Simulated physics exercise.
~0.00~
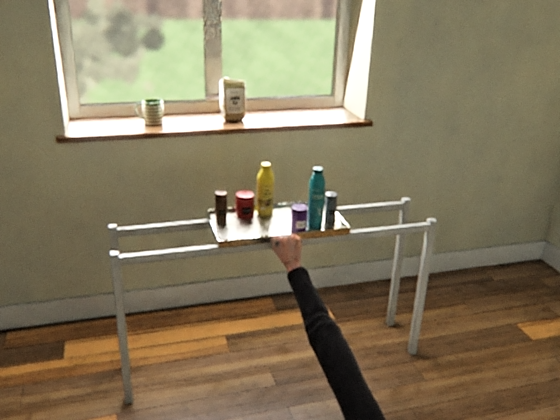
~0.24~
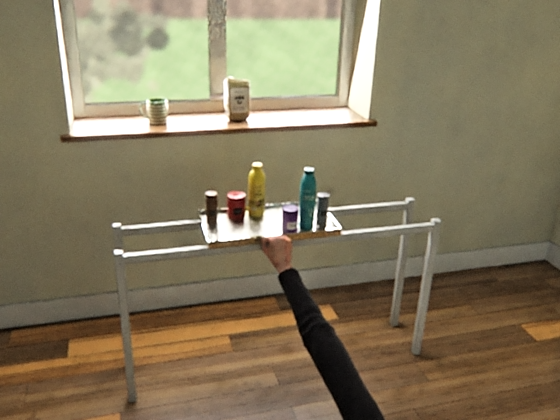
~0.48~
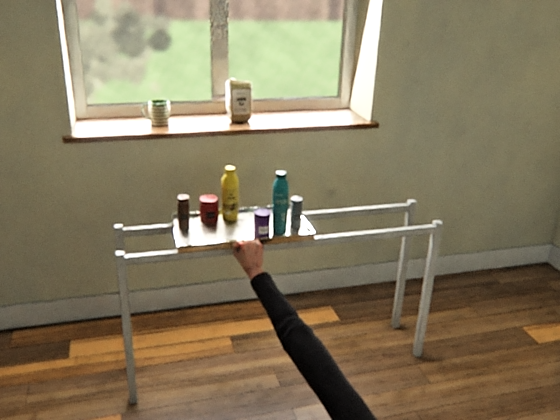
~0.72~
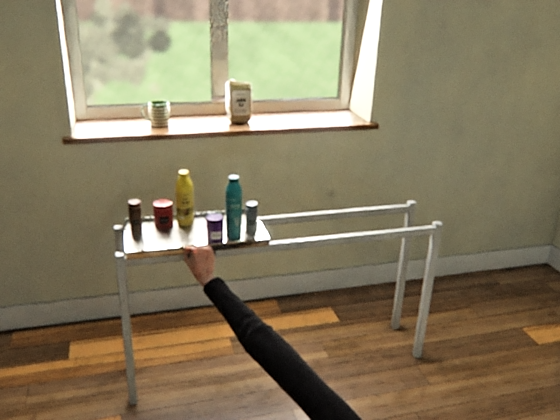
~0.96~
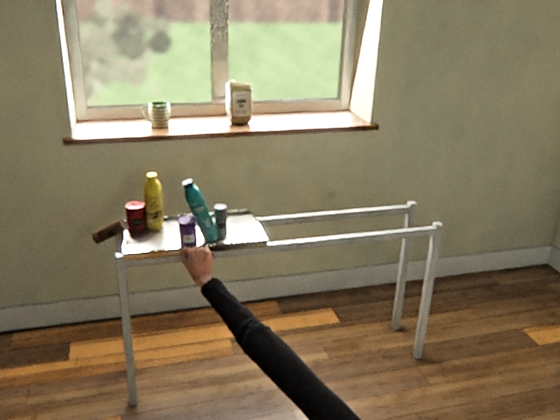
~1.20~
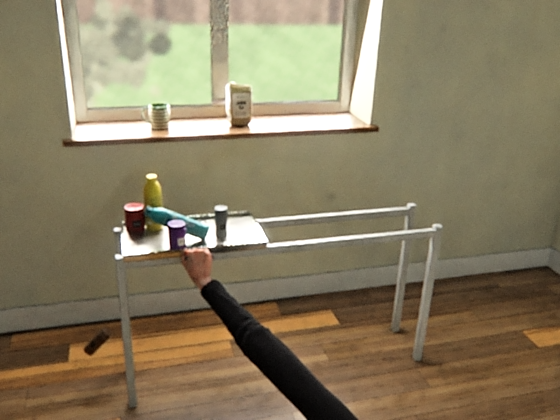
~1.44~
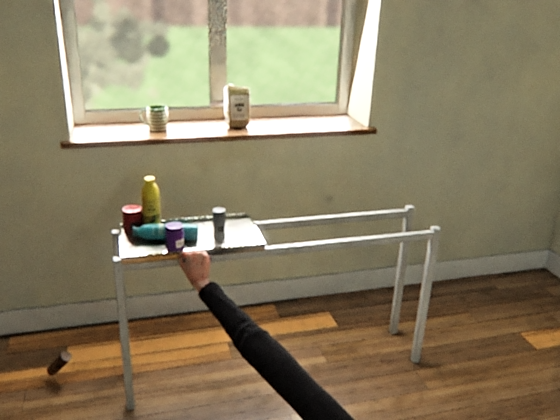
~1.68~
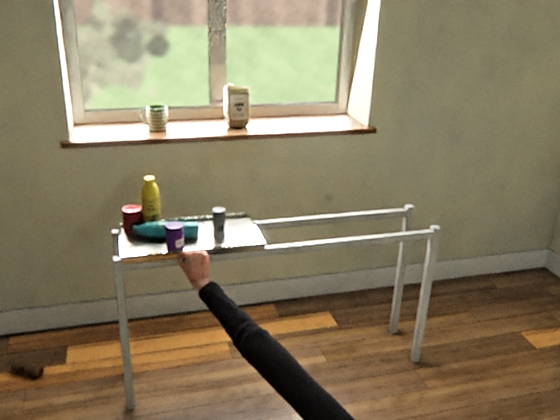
A white tray on two pale rails slides left, pushed by a dark-sleeved arm, in a room with a wooden floor and a sunny window, seen from slightly above. It carries a brown shaker, a red jar, a yellow bottle, a purple jar, a turquoise bottle and a grey shaker, left to right. The tray speeds up and stops at the left end. The brown shaker tips over the edge and drops to the floor, while the turquoise bottle leans and falls flat across the tray. The brown shaker ends lying at lower left, and the other four items remain upright.
